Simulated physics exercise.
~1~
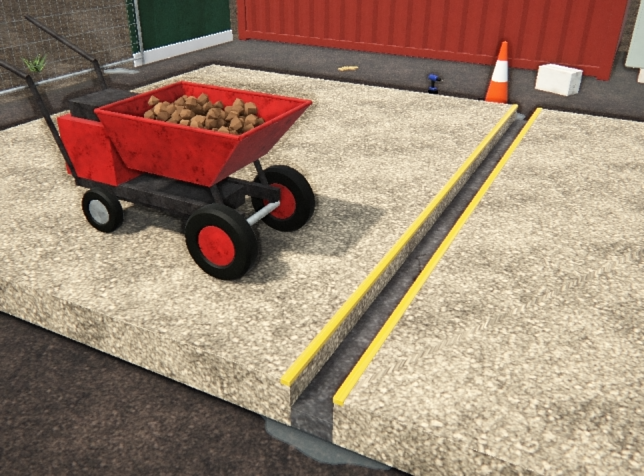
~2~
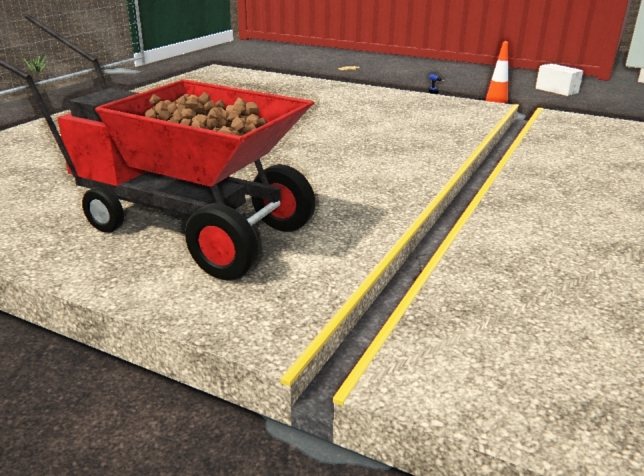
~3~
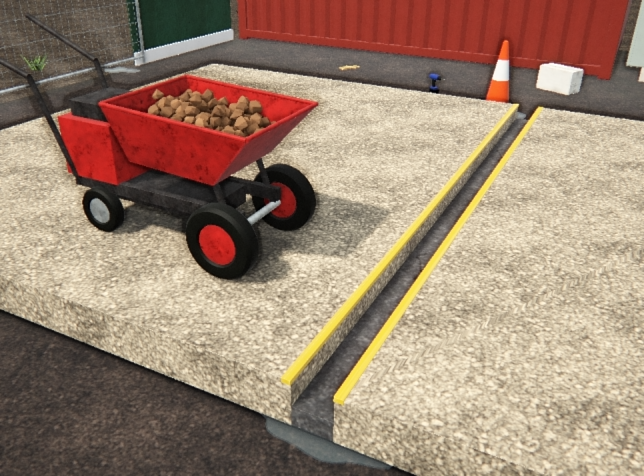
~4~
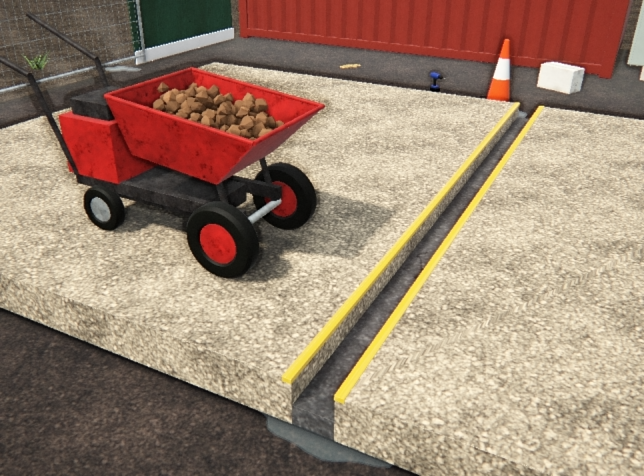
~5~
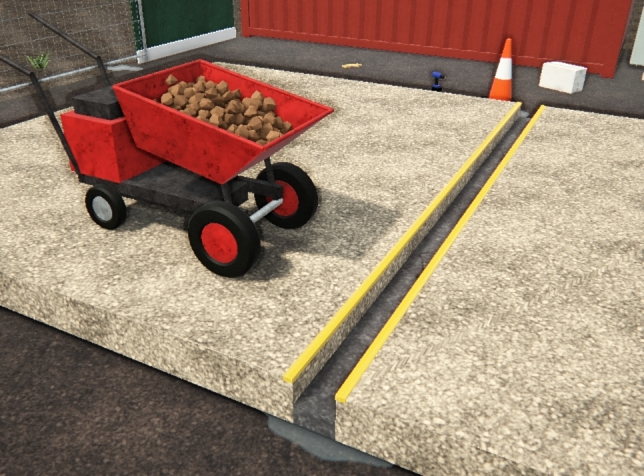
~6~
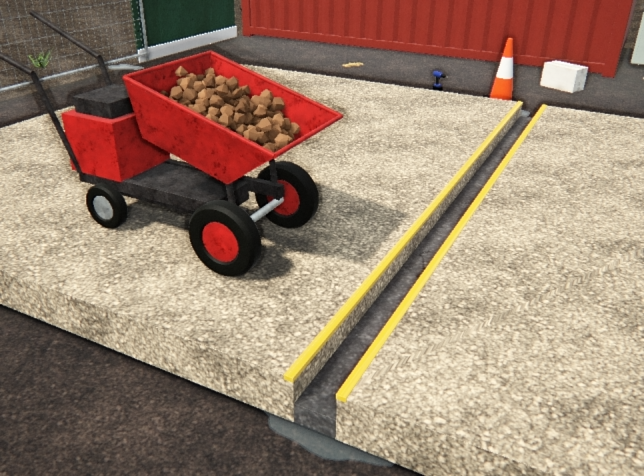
The clip shows a red motor barrow loaded with brown clods standing on a pale slab, left of a narrow yellow-edged trench; its skip begins level, then gradually tilts forward to the right while the wheels stay in place.
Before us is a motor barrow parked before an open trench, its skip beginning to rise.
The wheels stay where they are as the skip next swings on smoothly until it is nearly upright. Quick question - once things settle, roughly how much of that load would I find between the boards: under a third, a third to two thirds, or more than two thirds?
The trench will take in at least a third and at most two thirds.
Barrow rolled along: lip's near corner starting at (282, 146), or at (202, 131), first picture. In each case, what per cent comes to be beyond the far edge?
That comes to some 80 in a hundred for the first try and some 10 in a hundred for the second.
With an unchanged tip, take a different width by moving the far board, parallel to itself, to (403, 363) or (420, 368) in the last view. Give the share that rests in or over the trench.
First some 80, then 90 per cent.
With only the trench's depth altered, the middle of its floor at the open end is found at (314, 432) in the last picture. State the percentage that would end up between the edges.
I'd say around 70 in a hundred.
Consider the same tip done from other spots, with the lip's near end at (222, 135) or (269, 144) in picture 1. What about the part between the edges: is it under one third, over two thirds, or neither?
Spot one gives one to two thirds, spot two gives the middle third.
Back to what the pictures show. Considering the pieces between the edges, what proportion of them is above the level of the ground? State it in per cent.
I'd put it near 40 in a hundred.
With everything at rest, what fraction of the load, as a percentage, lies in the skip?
Roughly 5 per cent of the load.
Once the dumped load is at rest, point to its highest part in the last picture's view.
Roughly (378, 263).
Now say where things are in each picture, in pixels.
The first frame shows lip of the skip (240, 138), level; top of the load (190, 121), clay clods; first edge of the trench (319, 340); far edge (368, 356), the trench under half as wide as the skip, and about half as deep as wide.
The second frame shows lip of the skip (242, 139), level; top of the load (192, 120).
The third frame shows lip of the skip (246, 141), tipped barely; top of the load (201, 106).
The fourth frame shows lip of the skip (254, 144), tipped a little; top of the load (196, 102).
The fifth frame shows lip of the skip (264, 149), tipped a little; top of the load (194, 102).
The sixth frame shows lip of the skip (274, 156), tipped clearly; top of the load (198, 88); first edge of the trench (322, 336); far edge (372, 352).
Just after the last frame, skip tipped steeply; every one in the skip.
A moment on, skip tipped right over; the larger part in the skip; just a few short of the trench; about a tenth in or heaped over the trench; just a few beyond it; just a few falling.
Further on, skip tipped right over; about a tenth in the skip; about a tenth short of the trench; roughly half in or heaped over the trench; roughly a quarter beyond it.
When it is over, skip tipped right over; about a tenth in the skip; about a tenth short of the trench; roughly half in or heaped over the trench; roughly a quarter beyond it.
